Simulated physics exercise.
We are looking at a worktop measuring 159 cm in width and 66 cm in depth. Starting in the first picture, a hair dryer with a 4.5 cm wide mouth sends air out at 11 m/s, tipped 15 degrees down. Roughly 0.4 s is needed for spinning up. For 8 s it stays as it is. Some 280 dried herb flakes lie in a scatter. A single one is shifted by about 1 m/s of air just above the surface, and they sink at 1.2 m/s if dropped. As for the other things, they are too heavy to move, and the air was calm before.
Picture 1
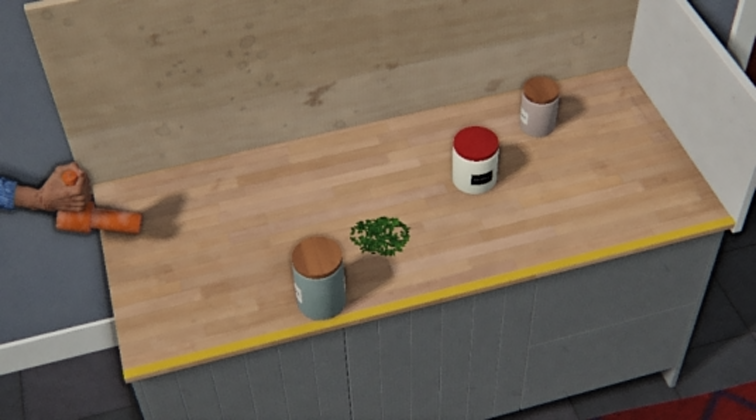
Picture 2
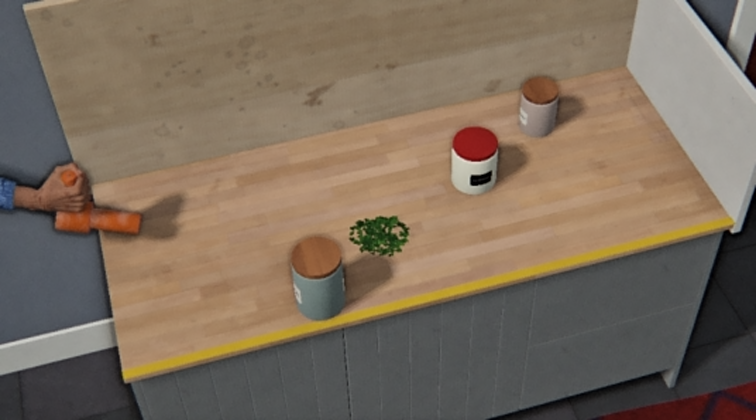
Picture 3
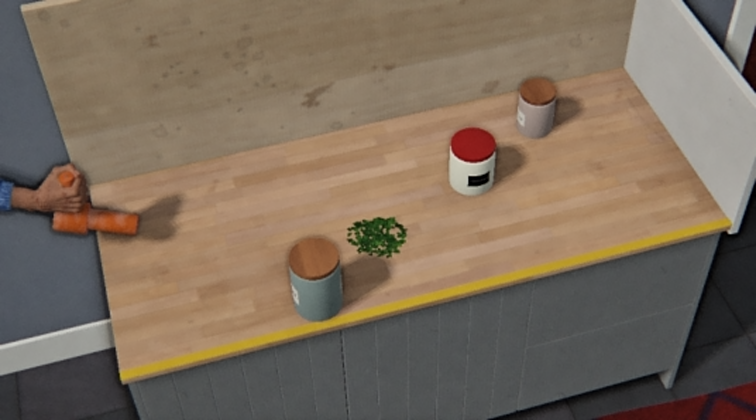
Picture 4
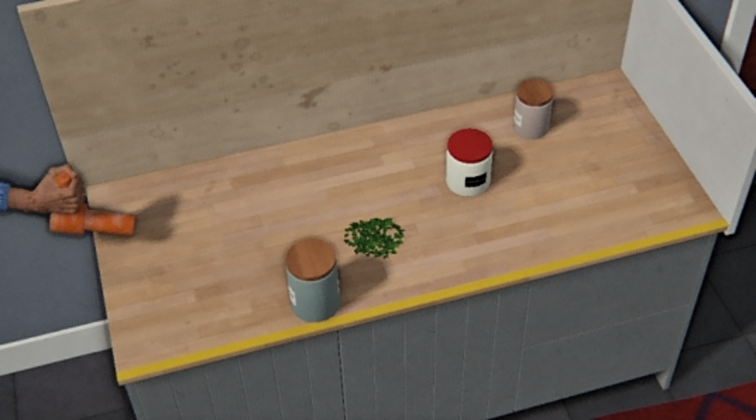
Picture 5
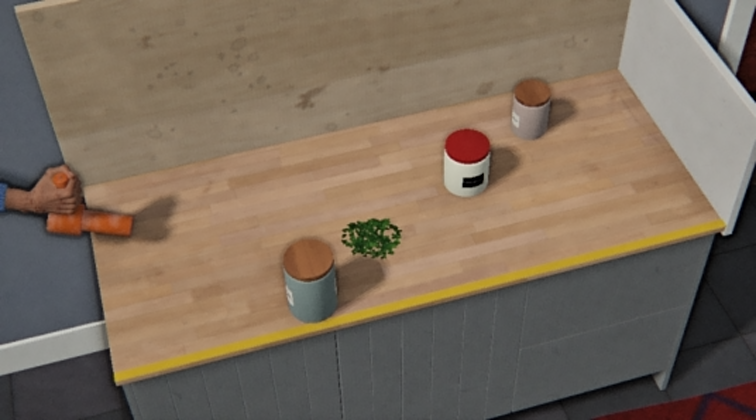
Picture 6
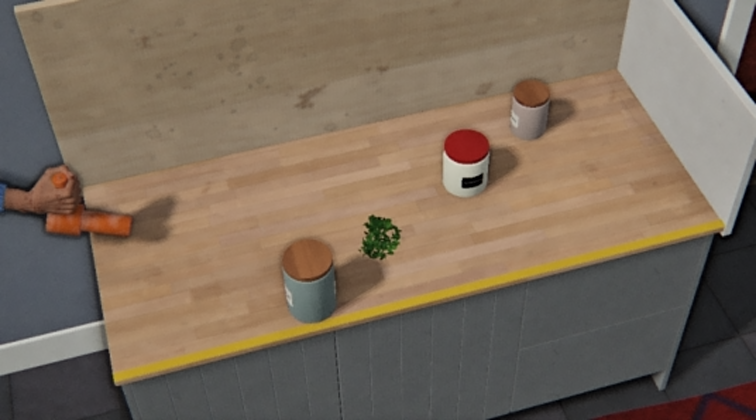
Green herb flakes lying still among three jars on a wooden worktop, then partly shifting right as a hand holds an orange hair dryer.
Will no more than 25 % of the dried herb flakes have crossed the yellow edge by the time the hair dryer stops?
No - more than 25 % cross it.
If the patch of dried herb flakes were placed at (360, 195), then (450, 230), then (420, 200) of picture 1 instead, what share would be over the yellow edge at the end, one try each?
Going through the three spots in order, you'd get 2 percent, 80 percent and 5 percent.
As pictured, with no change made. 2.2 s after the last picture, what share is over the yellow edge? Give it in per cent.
It comes to around 60 %.
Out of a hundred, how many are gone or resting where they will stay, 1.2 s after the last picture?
Close to 60 % of them.
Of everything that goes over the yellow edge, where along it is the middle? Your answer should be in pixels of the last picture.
The middle of the crossings lies near (618, 254) in the last picture.
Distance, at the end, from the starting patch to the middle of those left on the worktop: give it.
That works out close to 95 centimetres.
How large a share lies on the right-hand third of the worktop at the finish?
I'd put it at about 40 percent.
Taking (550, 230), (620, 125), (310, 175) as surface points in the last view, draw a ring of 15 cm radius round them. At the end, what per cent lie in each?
Taking the spots one by one, around 0 %, 10 % and 0 %.
Then, 1.2 s after the last picture, 39 % are on the move or not yet settled, 57 % are over the yellow edge; the middle of those still in play is near (678, 157).
Then, 2.2 s after the last picture, 31 % are on the move or not yet settled, 57 % are over the yellow edge; the middle of those still in play is near (666, 148).
Then, 4.0 s after the last picture, 22 % are on the move or not yet settled, 59 % are over the yellow edge; the middle of those still in play is near (634, 94).
Then, 7.6 s after the last picture, at the end, 62 % are over the yellow edge; the middle of those still in play is near (632, 89).
